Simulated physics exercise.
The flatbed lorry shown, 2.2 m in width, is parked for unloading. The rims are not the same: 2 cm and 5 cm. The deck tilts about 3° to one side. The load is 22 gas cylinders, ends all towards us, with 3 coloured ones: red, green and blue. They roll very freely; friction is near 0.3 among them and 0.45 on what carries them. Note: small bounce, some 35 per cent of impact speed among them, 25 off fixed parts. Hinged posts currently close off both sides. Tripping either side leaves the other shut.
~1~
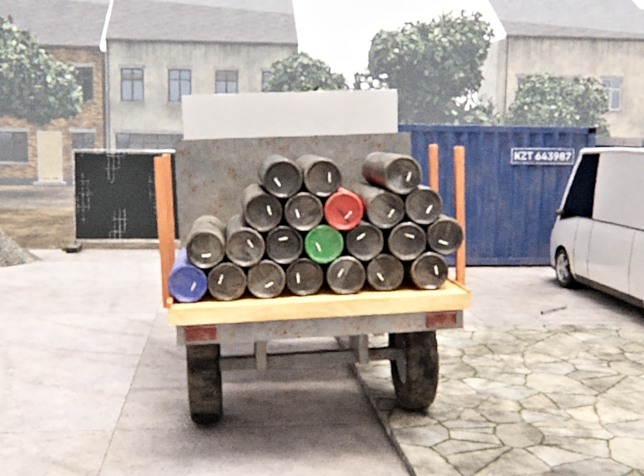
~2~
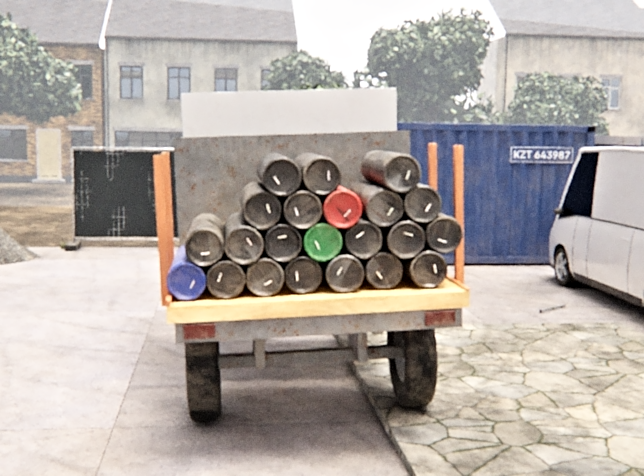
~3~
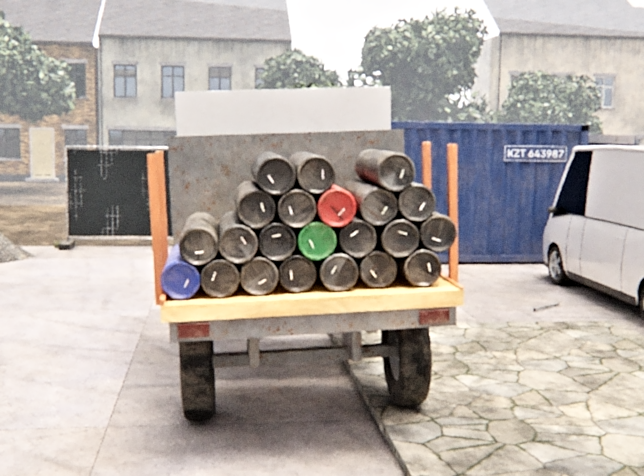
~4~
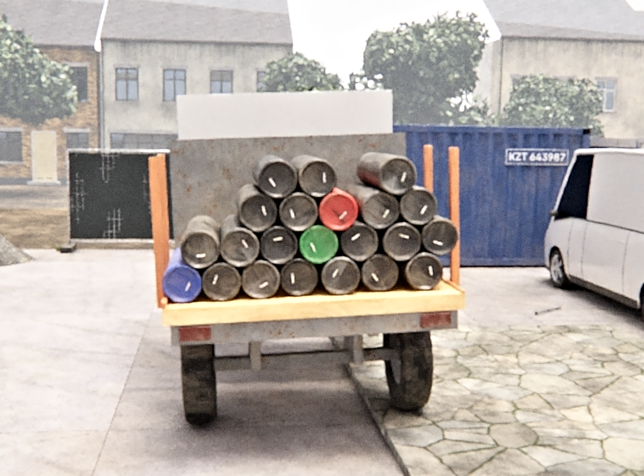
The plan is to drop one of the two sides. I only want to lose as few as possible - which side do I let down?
Let down the left side.
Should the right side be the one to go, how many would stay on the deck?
Count: 16.
With the left side gone, after 0.7 s, red is up on others, 90 cm from the right edge; green is up on others, 105 cm from the right edge; blue is on the deck, 15 cm from the left edge; 0 off so far.
With the left side gone, finally, red is up on others, 90 cm from the right edge; green is up on others, 105 cm from the right edge; blue is on the deck, 15 cm from the left edge; 0 off so far.
With the right side gone, after 1.9 s, red is up on others, 90 cm from the right edge; green is up on others, 105 cm from the right edge; blue is on the deck, 15 cm from the left edge; 4 off so far.
With the right side gone, finally, red is up on others, 25 cm from the right edge; green is up on others, 100 cm from the right edge; blue is on the deck, 15 cm from the left edge; 6 off so far.
